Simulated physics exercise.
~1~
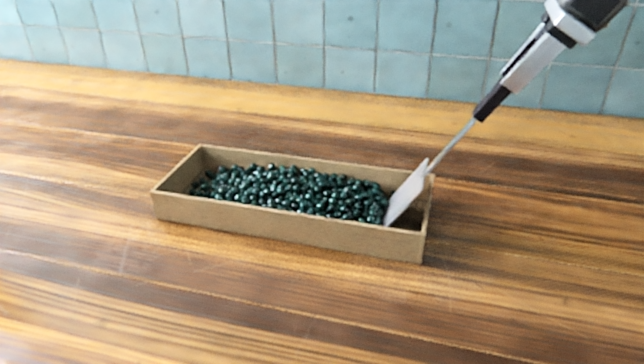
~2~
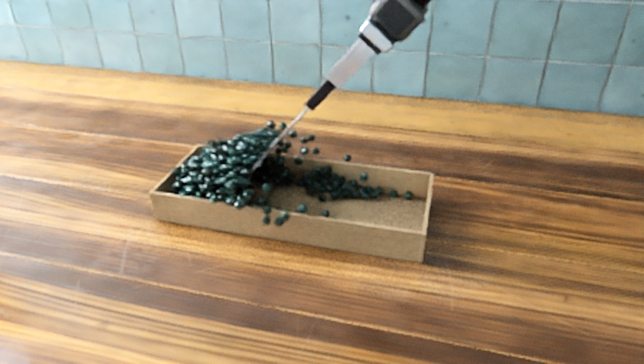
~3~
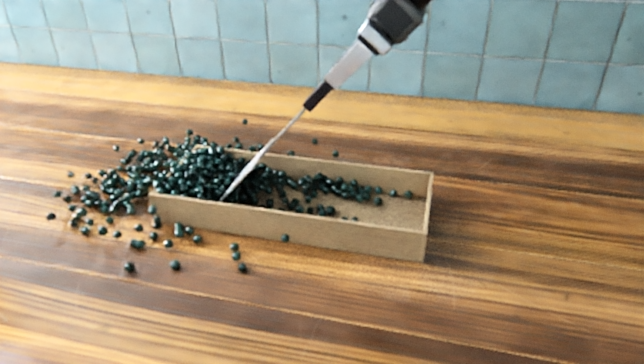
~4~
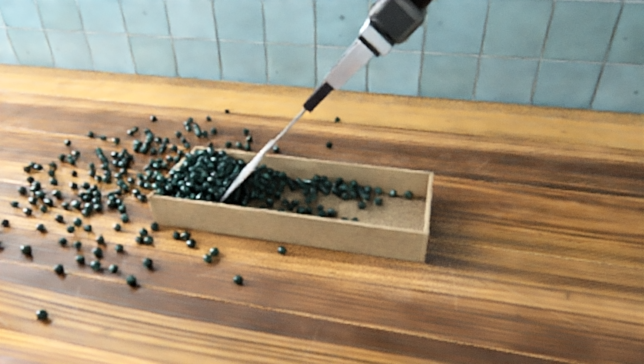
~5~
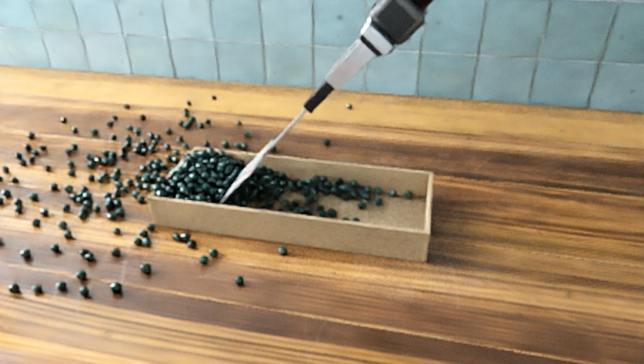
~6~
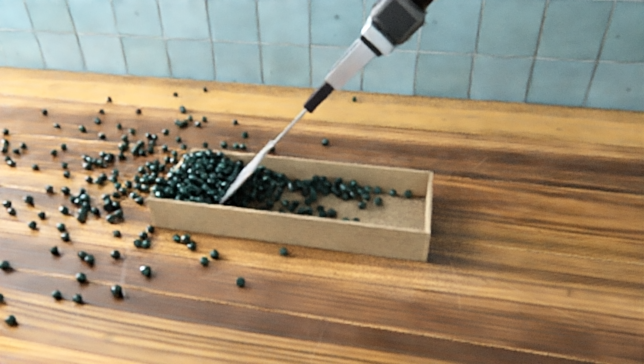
A turner shoves dark green beads left along a trough, and many scatter across the wooden table.
